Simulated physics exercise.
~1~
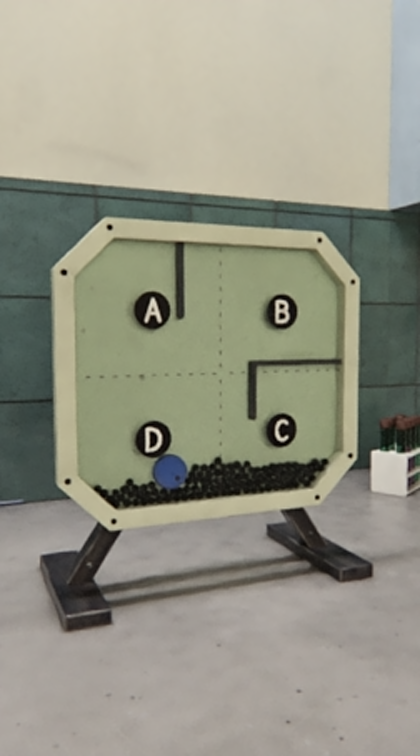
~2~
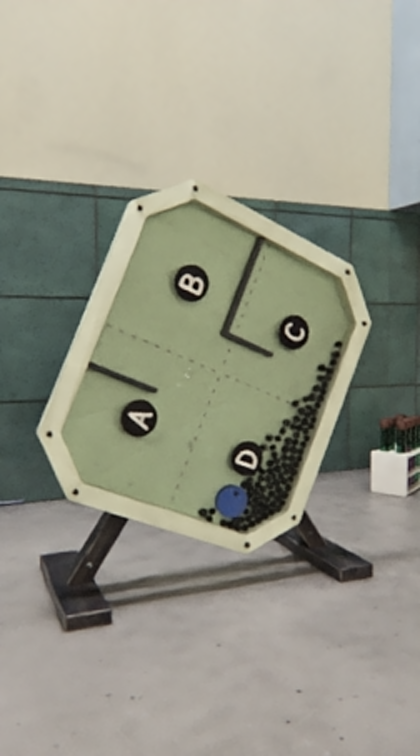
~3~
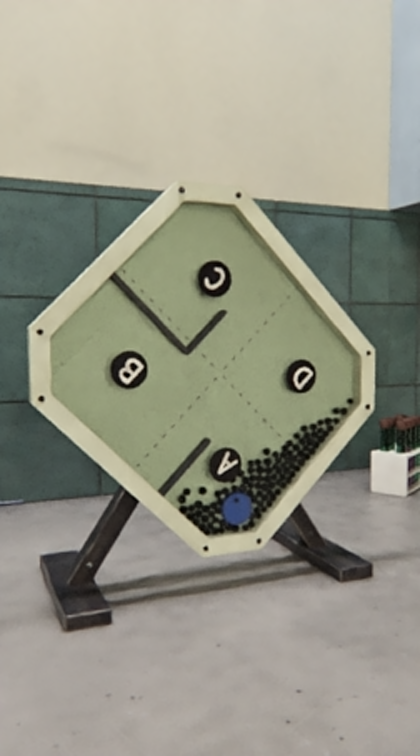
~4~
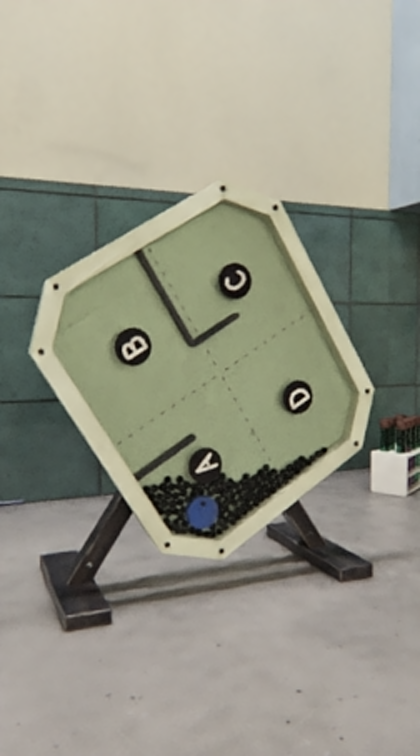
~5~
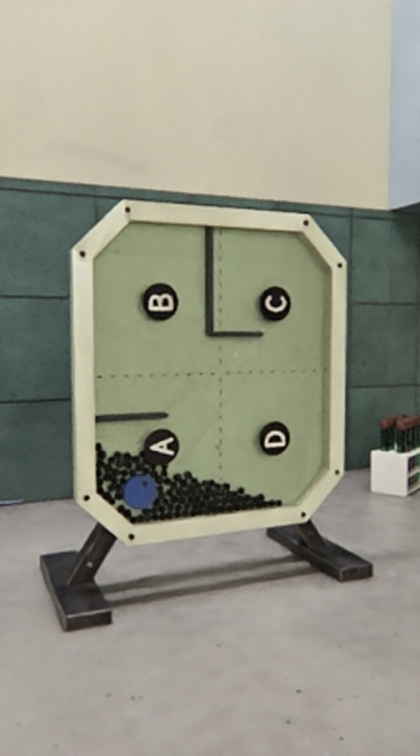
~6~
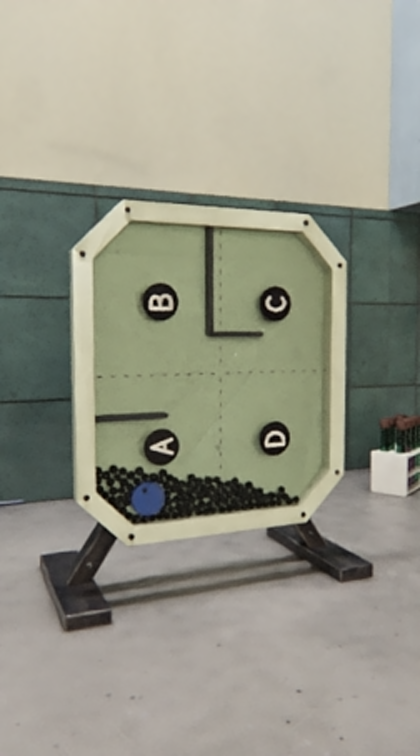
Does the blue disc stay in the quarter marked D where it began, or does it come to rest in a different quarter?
It comes to rest in a different quarter. The blue disc ends up among the black beads in the quarter marked A, at the lower left of the case.
